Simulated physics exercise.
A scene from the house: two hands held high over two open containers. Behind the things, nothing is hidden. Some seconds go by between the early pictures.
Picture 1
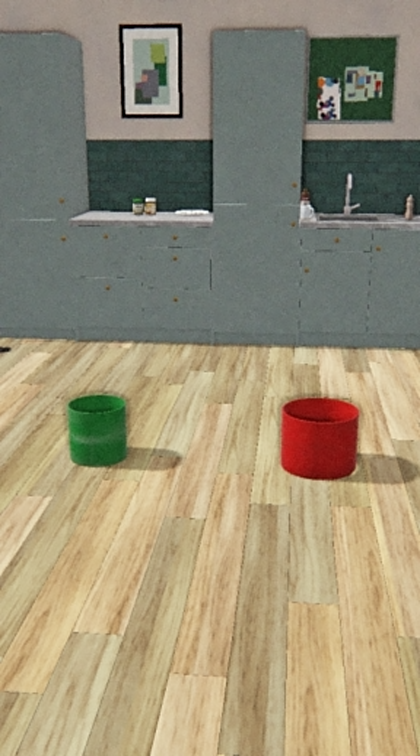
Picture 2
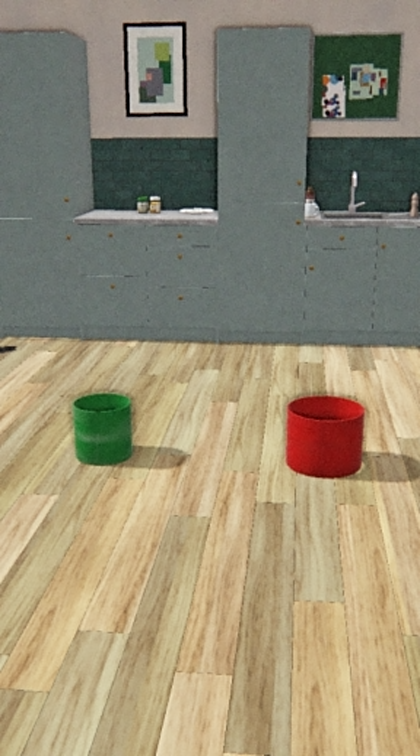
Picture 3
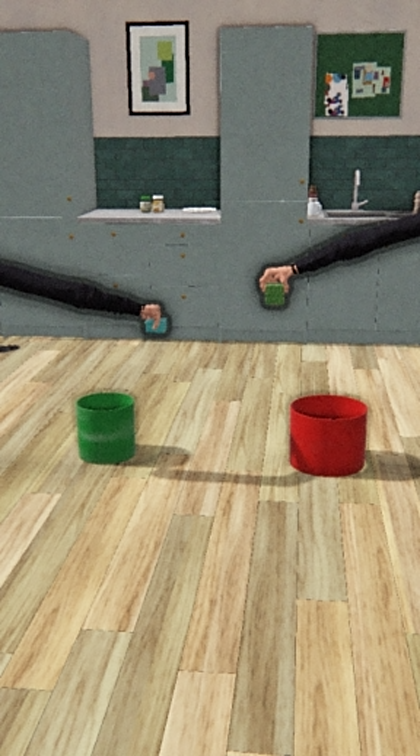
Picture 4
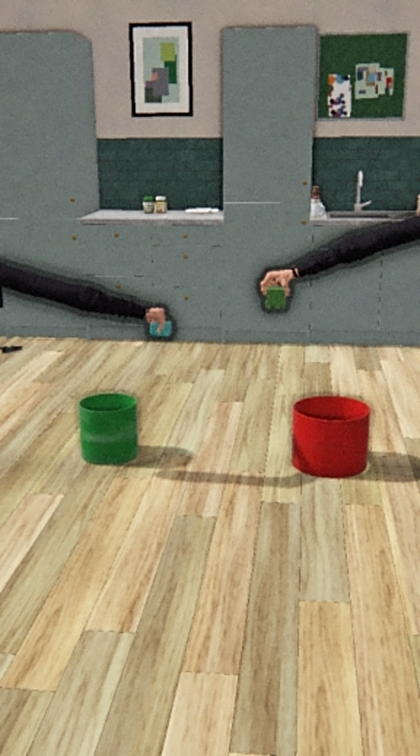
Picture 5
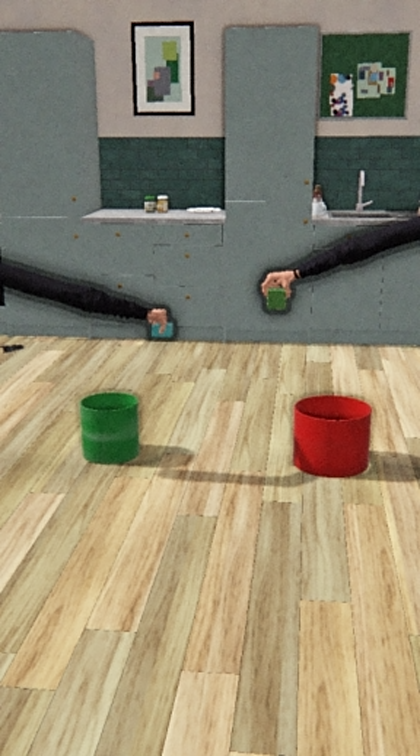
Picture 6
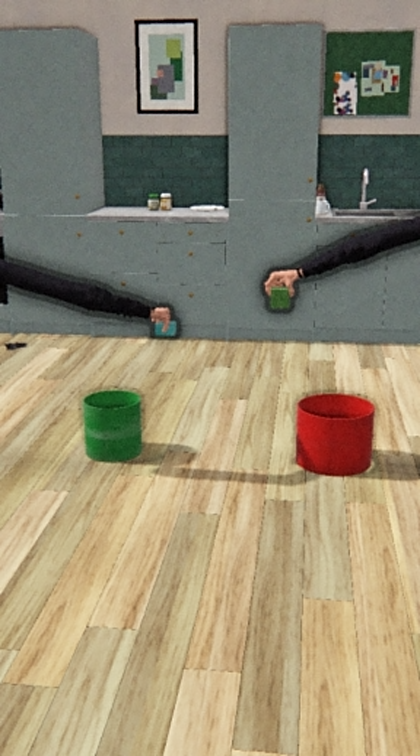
Two hands reaching in from left and right, holding a turquoise block and a green block behind green and red buckets.
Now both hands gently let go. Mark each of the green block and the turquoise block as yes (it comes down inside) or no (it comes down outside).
Green block: No; turquoise block: No.
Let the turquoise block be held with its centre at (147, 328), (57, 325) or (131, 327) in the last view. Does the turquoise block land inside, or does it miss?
It stays out, stays out, makes it in.
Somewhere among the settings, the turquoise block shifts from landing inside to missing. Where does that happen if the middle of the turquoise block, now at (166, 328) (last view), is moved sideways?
The outcome flips close to (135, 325) in the last view.
Then, 0.18 s past the last view, green block travelled about its own width near (280, 318); turquoise block travelled about its own width near (166, 349).
Then, 0.30 s past the last view, green block in the air near (279, 369); turquoise block in the air near (167, 397).
Then, 0.40 s past the last view, green block in the air near (277, 431); turquoise block come down near (168, 449).
Finally, the green block ends up outside, near (277, 450); the turquoise block ends up outside, near (168, 449).
